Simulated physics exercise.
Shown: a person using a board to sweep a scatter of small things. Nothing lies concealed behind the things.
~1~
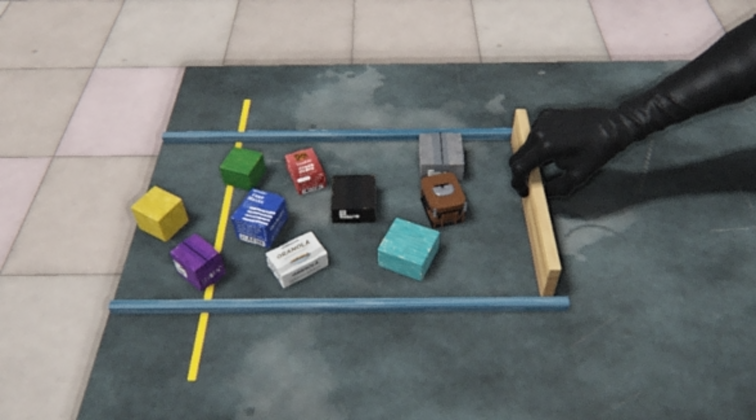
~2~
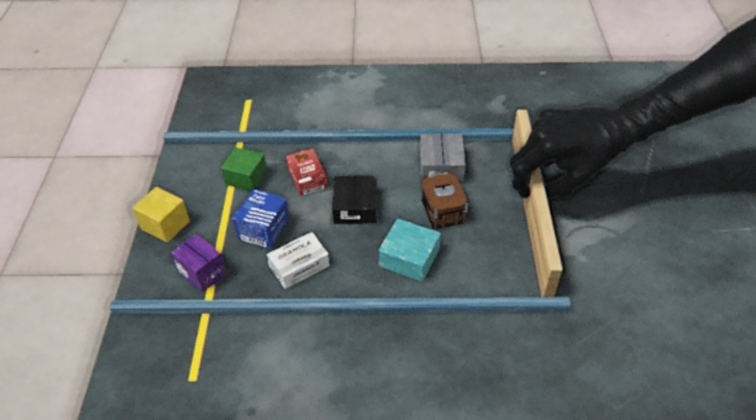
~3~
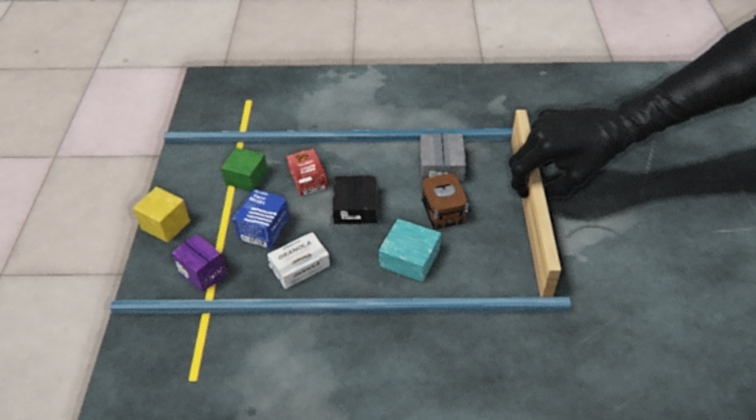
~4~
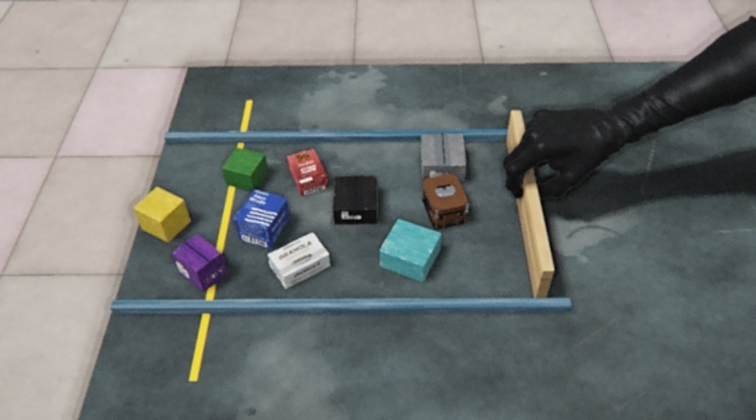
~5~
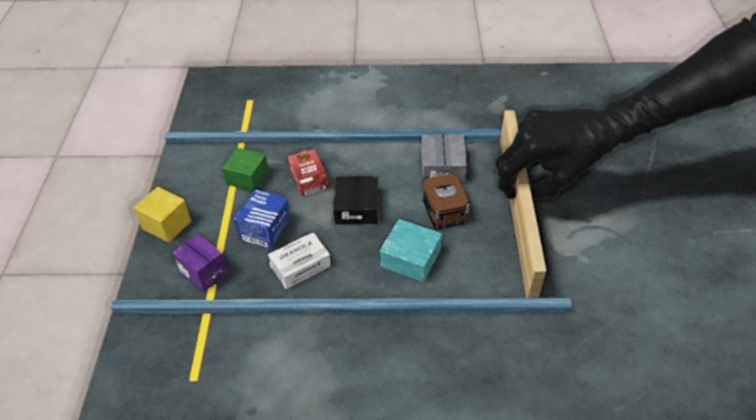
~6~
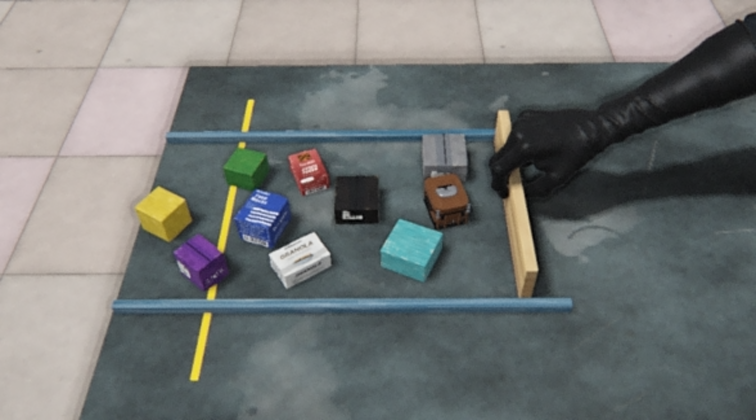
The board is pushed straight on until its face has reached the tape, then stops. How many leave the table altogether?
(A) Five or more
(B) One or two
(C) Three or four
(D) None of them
Answer: C.
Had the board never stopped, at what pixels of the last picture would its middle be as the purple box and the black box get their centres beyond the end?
Points: About (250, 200) and about (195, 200).
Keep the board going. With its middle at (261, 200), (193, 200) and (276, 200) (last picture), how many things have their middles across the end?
Taking the places in turn, the counts are 0, 7 and 0.
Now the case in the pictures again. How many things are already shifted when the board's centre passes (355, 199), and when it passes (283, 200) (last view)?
The first count is 7, and then it's 10.
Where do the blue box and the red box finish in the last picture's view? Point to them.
They finish at roughly (132, 237) and (179, 169) respectively.
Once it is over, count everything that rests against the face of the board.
3 are in contact with it.
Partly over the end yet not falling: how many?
2, I think.
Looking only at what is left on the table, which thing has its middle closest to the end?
That's the blue box.
Soon after, none off yet; yellow block at rest near (164, 214); purple box at rest near (202, 263); green block at rest near (247, 170).
After that, none off yet; yellow block displaced a little near (149, 210); purple box displaced well along near (136, 275); green block displaced well along near (185, 173).
In the end, the number that fall off is three or four; gone, green block, purple box and yellow block.
